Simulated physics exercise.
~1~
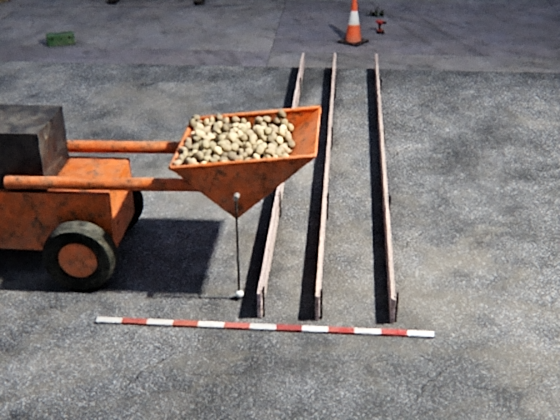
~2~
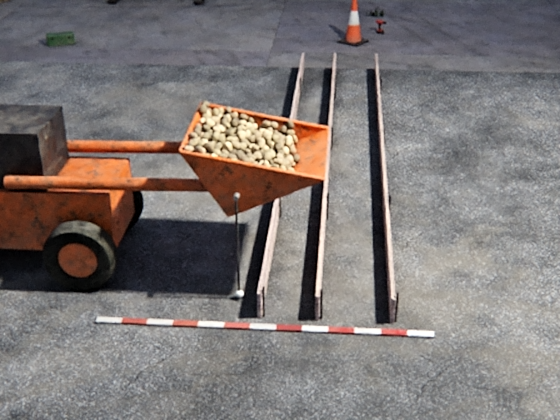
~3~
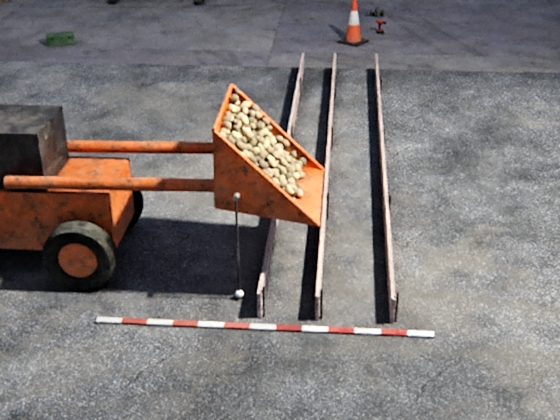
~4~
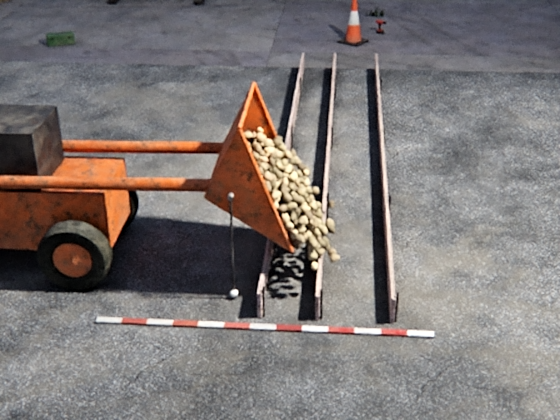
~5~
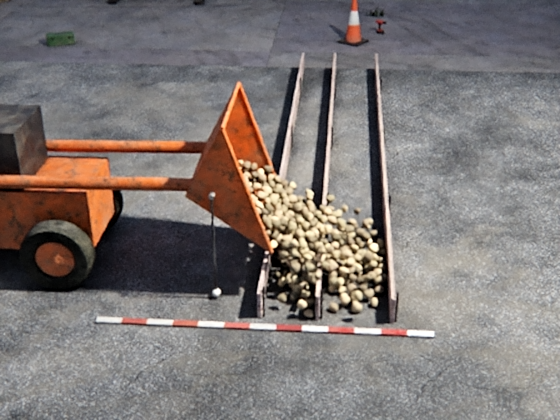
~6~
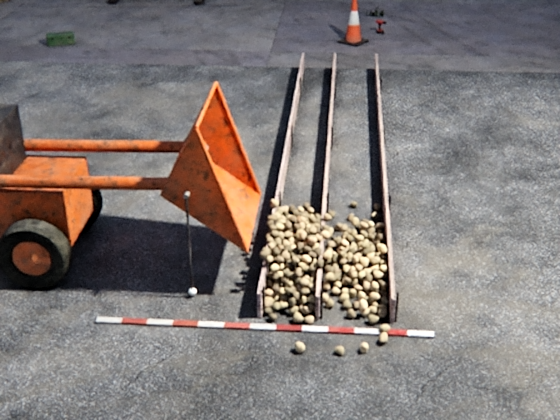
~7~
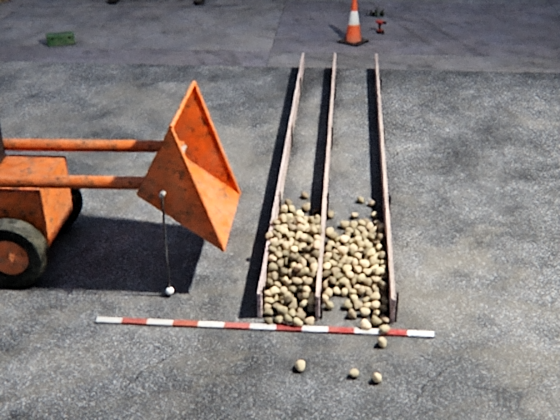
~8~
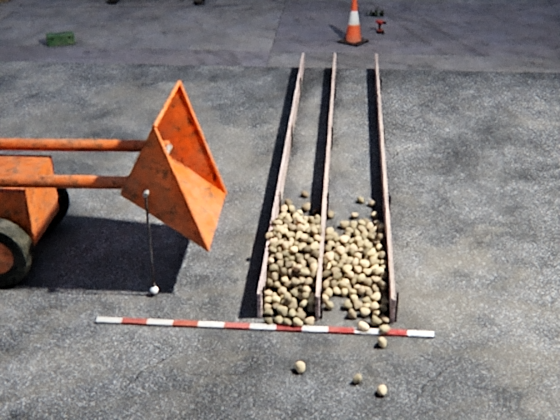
The clip opens on an orange loader at the left holding a bucket full of round, pale stones beside three long boards that form two bays on grey paved ground. The bucket tips steadily to the right, and the stones slide toward its lower edge. They pour out over the nearest boards while the machine begins backing away to the left. The stones spread into both bays, and a few roll out past the red and white striped pole in front. The loader stops with its bucket empty and still tilted, leaving heaps in both bays, the larger in the left one.
